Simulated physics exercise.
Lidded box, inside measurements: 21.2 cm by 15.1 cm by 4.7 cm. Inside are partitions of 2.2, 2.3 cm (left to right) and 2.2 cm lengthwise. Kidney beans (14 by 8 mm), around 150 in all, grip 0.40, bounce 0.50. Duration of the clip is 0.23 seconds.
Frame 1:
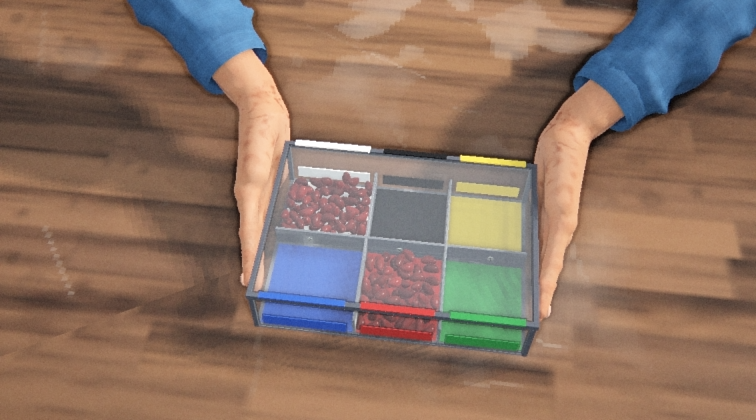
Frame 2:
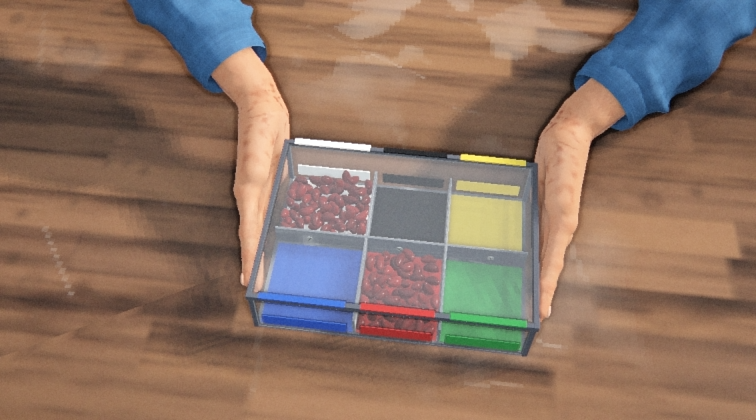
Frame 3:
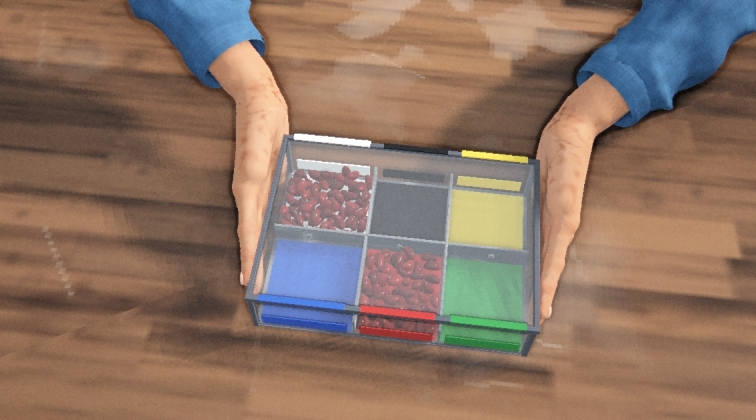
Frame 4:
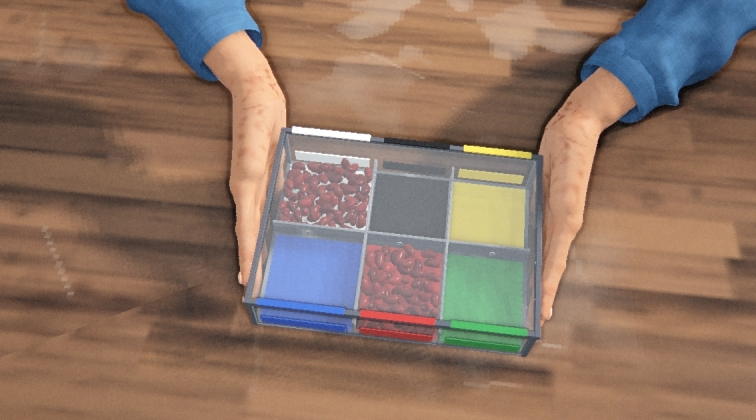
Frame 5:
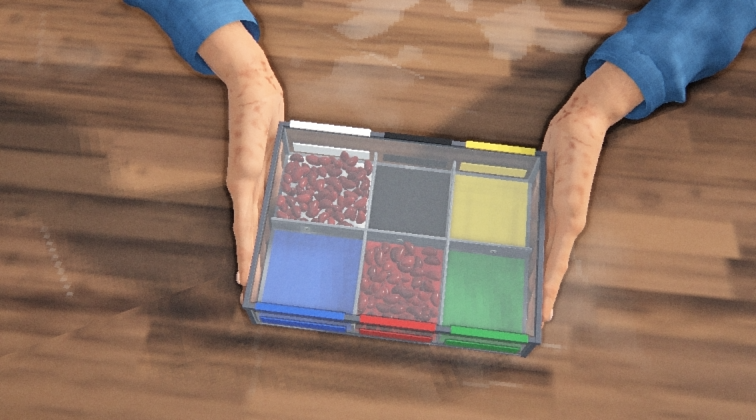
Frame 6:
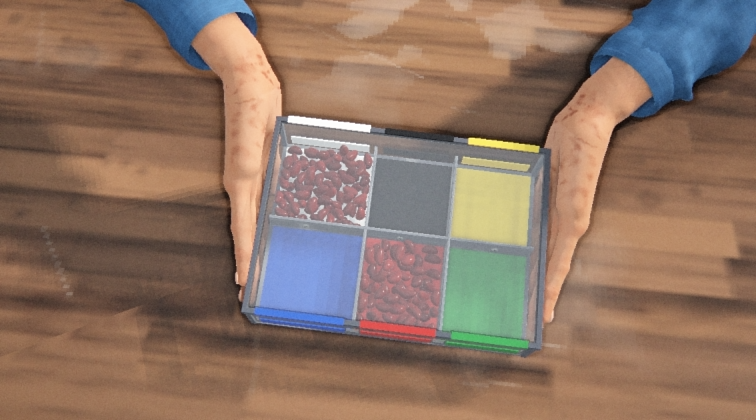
Two hands slowly tilted a clear lidded box with colored compartments, dipping its right front corner lowest, while the red beans stayed in the white and red sections and the other four remained empty.
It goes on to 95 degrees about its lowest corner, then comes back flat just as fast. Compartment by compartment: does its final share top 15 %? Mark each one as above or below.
Marked: Red above; blue above; green below; yellow below; white below; black below.
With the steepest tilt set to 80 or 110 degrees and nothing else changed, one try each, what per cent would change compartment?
40 and 65 %.
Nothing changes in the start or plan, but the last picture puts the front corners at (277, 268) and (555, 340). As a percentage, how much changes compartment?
About 85 per cent.
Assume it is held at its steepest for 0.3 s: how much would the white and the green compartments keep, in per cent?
White 0, green 10.
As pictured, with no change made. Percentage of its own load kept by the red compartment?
Share retained: Some 80 per cent.
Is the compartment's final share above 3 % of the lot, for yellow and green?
Note - yellow negative, green affirmative.
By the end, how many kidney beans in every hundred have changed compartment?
Some 60 per cent.
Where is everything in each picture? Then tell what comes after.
Box tilt 0 degrees, front corners at (252, 294) and (533, 324); red 40 %, white 60 %, in the first frame.
Box tilt 1 degrees, front corners at (252, 294) and (533, 325), in the second frame.
Box tilt 4 degrees, front corners at (251, 296) and (534, 328), lowest corner right front, in the third frame.
Box tilt 8 degrees, front corners at (250, 299) and (534, 333), lowest corner right front, in the fourth frame.
Box tilt 13 degrees, front corners at (249, 304) and (535, 338), lowest corner right front, in the fifth frame.
Box tilt 18 degrees, front corners at (248, 308) and (535, 344), lowest corner right front; red 40 %, white 60 %, in the sixth frame.
Then, 0.77 s after the last picture, tilt 95 degrees; red 45 %, blue 30 %, green 5 %, white 25 %.
Then, 1.29 s after the last picture, tilt 42 degrees; red 50 %, blue 40 %, green 5 %, white 5 %.
Then, 1.87 s after the last picture, tilt 0 degrees; red 50 %, blue 40 %, green 5 %, white 5 %.
In the end, red 50 %, blue 40 %, green 5 %, yellow 0 %, white 5 %, black 0 %.
